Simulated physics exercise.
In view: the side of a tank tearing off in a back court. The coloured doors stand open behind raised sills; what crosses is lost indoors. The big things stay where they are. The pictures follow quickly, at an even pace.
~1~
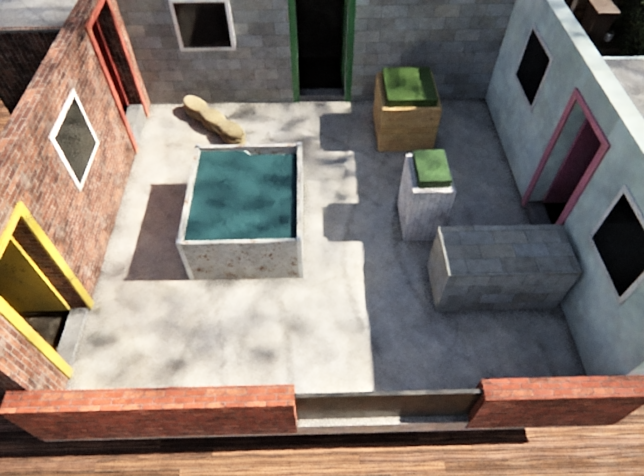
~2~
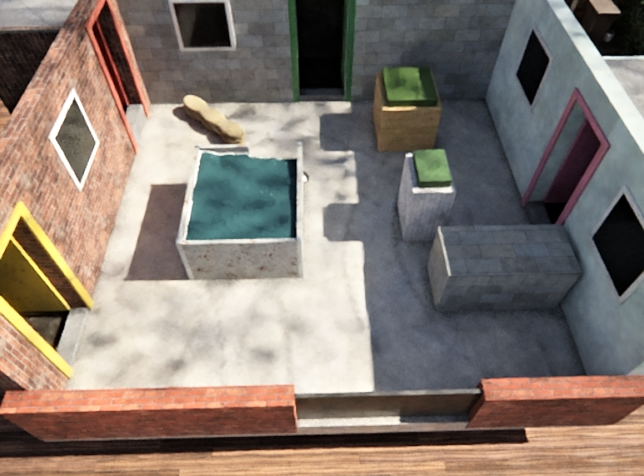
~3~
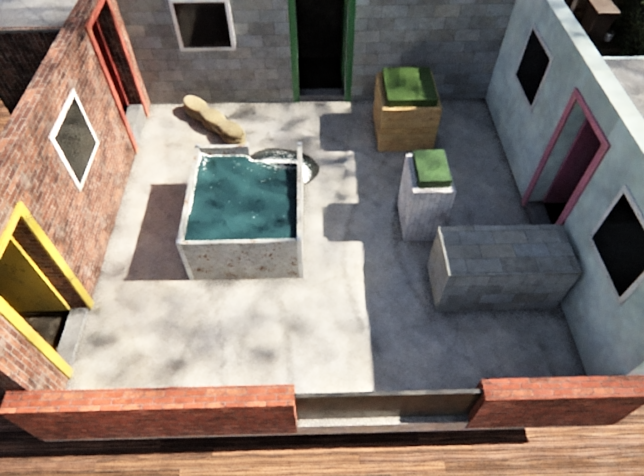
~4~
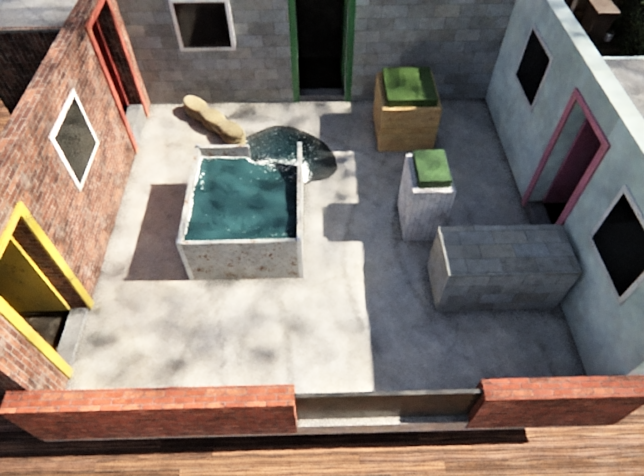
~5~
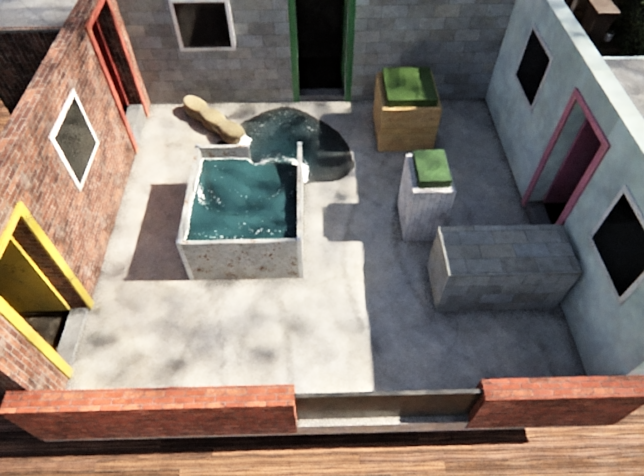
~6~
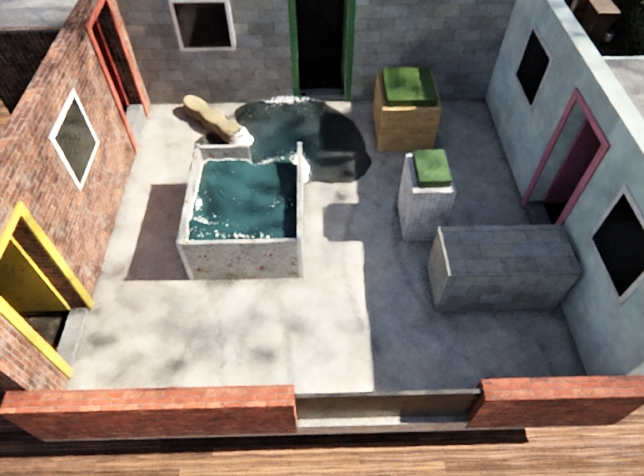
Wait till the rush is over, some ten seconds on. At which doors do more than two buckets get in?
In the end: The yellow door admits no more than that; the red door admits no more than that; the green door lets in a lot; the pink door admits no more than that.
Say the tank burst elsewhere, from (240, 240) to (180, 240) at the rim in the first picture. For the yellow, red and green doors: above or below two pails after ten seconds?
One by one: Yellow floods, red takes less, green holds.
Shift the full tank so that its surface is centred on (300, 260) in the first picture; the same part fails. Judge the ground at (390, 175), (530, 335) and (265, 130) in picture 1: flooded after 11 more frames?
As listed: Under water, free of water, wet.
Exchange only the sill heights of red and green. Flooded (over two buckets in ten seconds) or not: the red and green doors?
One by one: The red one lets less in, the green one keeps below it.
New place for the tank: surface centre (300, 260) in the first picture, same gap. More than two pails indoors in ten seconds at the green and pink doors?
My reading: Green lets more in; pink is under.
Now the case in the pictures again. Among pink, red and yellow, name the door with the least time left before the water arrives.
That is the red door.
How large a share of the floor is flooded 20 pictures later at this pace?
Near 35 in a hundred.
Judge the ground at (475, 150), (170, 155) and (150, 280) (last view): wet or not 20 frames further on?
One after the other: Awash, under water, not flooded.
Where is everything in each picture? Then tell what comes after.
Still water in the tank at (245, 193), in the first frame.
Water pours out on the tank's far side and has run to (306, 180), in the second frame.
The front is at a hidden place, out from the gap on the tank's far side, in the third frame.
The front is at (277, 128), out from the gap on the tank's far side, in the fourth frame.
Water pours out on the tank's far side and has run to (290, 110), in the fifth frame.
Water pours out on the tank's far side and has run to (317, 102), in the sixth frame.
A moment on, water covers 20 % of the floor; the yellow door not reached, the red door not reached, the green door over two buckets in, the pink door not reached.
Next, water covers 25 % of the floor; the yellow door not reached, the red door wet at the sill, nothing in, the green door far over two buckets in, the pink door not reached.
Then, water covers 35 % of the floor; the yellow door not reached, the red door wet at the sill, nothing in, the green door far over two buckets in, the pink door not reached.
Later, water covers 70 % of the floor; the yellow door wet at the sill, nothing in, the red door wet at the sill, nothing in, the green door far over two buckets in, the pink door wet at the sill, nothing in.
In the end, water covers 90 % of the floor; the yellow door wet at the sill, nothing in, the red door wet at the sill, nothing in, the green door far over two buckets in, the pink door wet at the sill, nothing in.
